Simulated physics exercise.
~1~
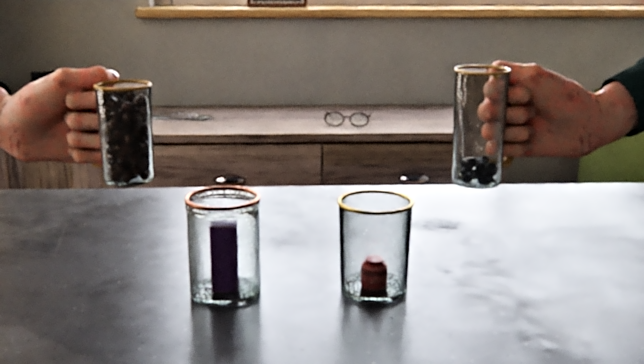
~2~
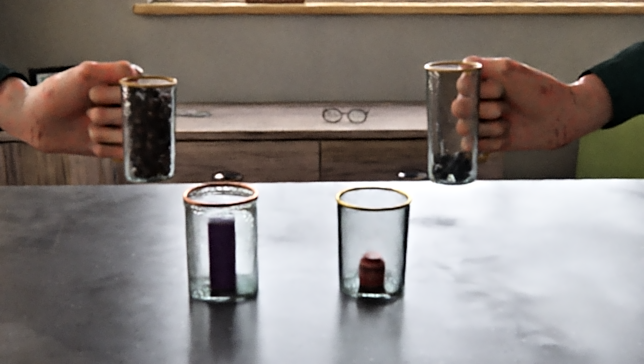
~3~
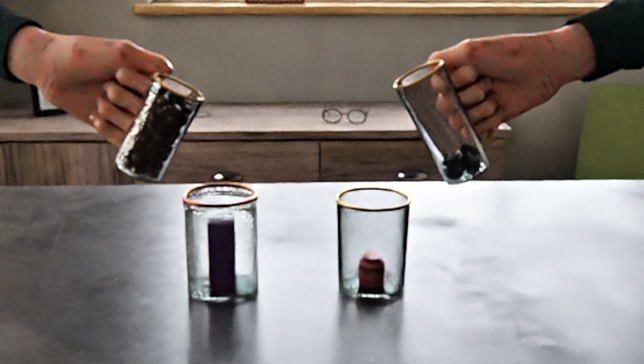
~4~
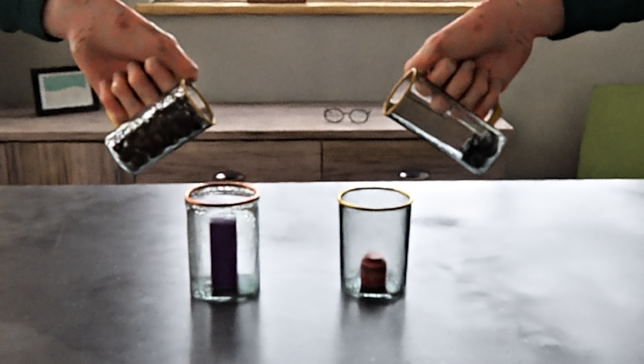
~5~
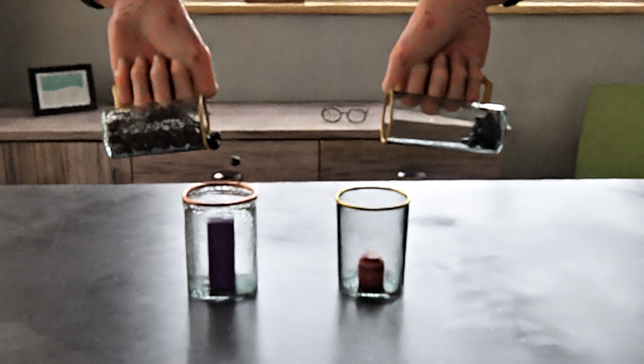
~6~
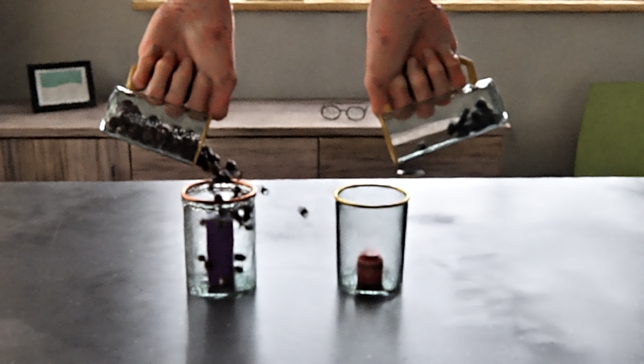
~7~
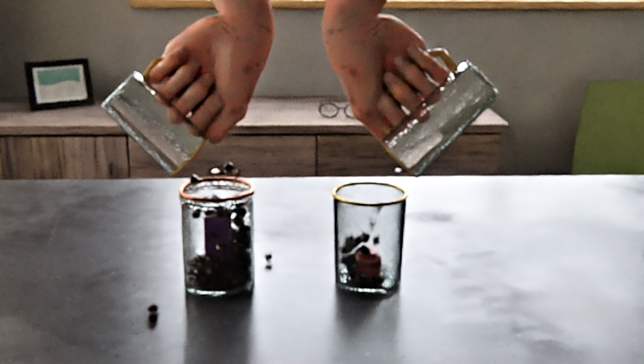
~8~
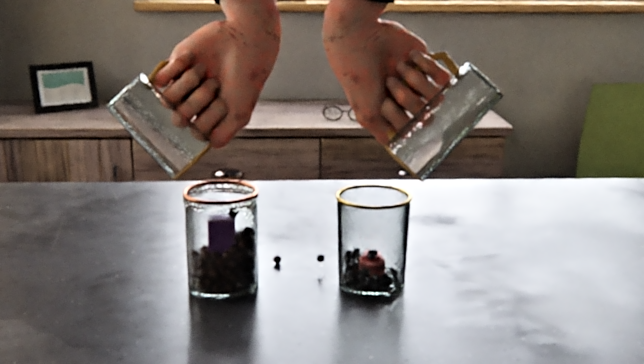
On a dark table in front of a wooden cabinet, two clear gold-rimmed glasses stand side by side, the left one holding a tall purple object and the right one a short reddish object. Above them, two hands hold glass cups of small dark pieces, the left far fuller. The hands move inward and tip the cups onto their sides. The left cup starts spilling first, and the right one follows, until both are empty. A few pieces scatter across the table. Finally, the cups stay tilted above the glasses, and both objects still show above the dark piles around them.
